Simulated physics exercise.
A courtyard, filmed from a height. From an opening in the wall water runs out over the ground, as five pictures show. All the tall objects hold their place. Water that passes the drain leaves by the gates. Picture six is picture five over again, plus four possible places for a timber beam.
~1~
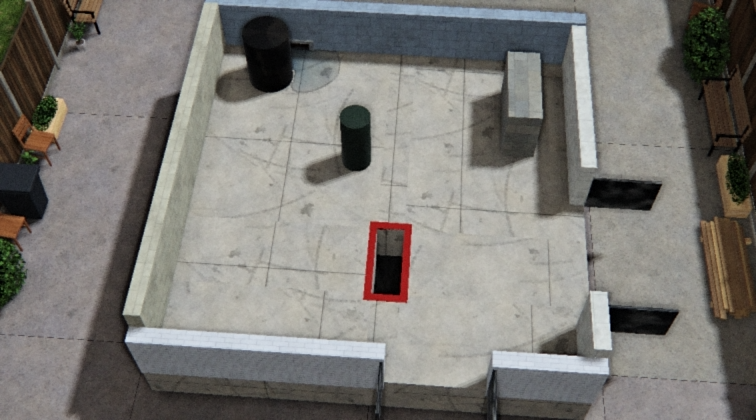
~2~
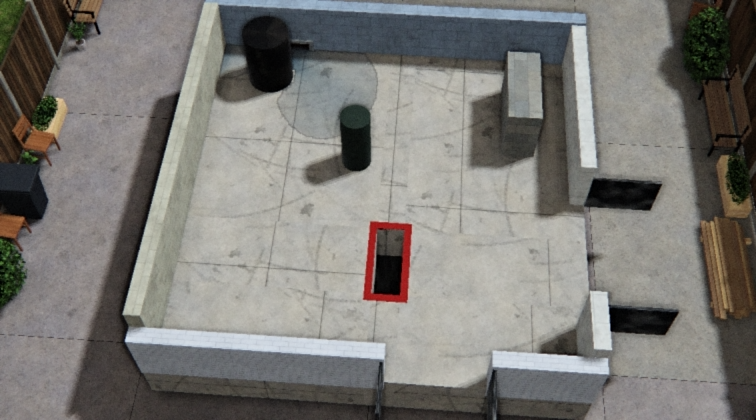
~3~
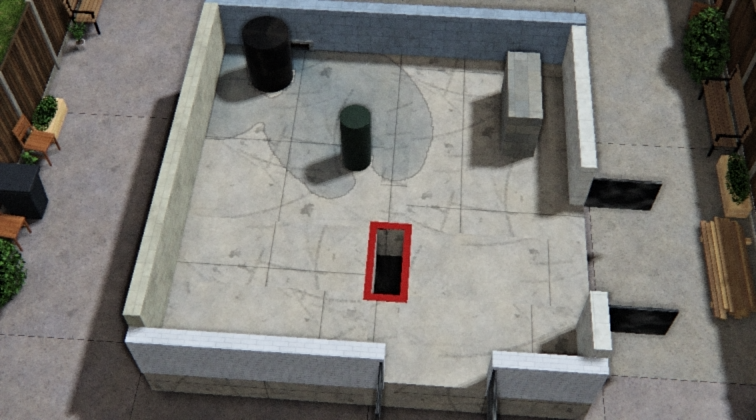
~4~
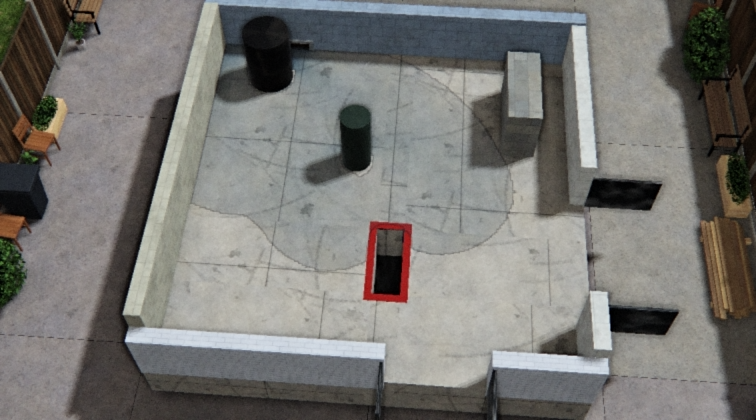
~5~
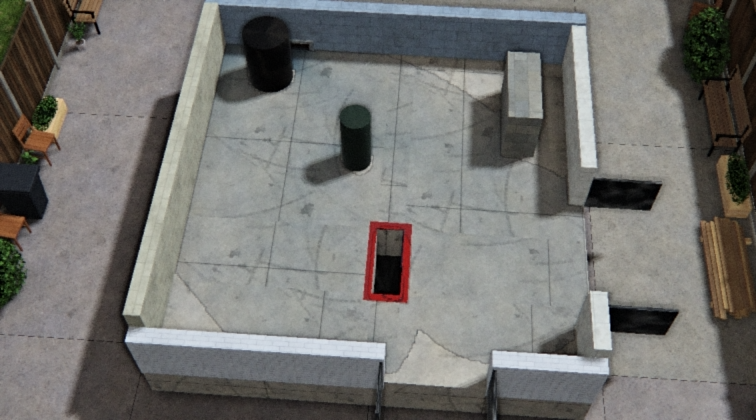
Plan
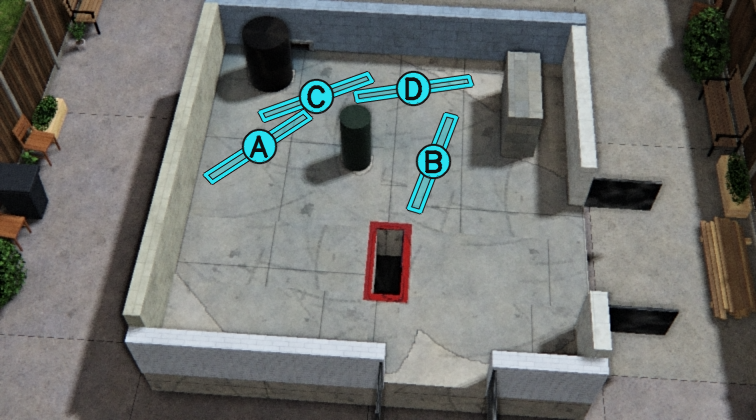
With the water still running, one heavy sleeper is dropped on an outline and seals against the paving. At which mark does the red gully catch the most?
I would pick position B.
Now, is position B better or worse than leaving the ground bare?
It is better.
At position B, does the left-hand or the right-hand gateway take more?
The left gate.
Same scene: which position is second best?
That is position D.
In cyan, A from (208, 178) to (307, 115); B from (414, 209) to (451, 115); C from (262, 116) to (369, 77); D from (356, 96) to (470, 80).
With A, about 13 % of the stream goes into the red gully, about 87 % out by the gates.
With B, about 37 % of the stream goes into the red gully, about 63 % out by the gates.
With C, about 12 % of the stream goes into the red gully, about 88 % out by the gates.
With D, about 19 % of the stream goes into the red gully, about 81 % out by the gates.
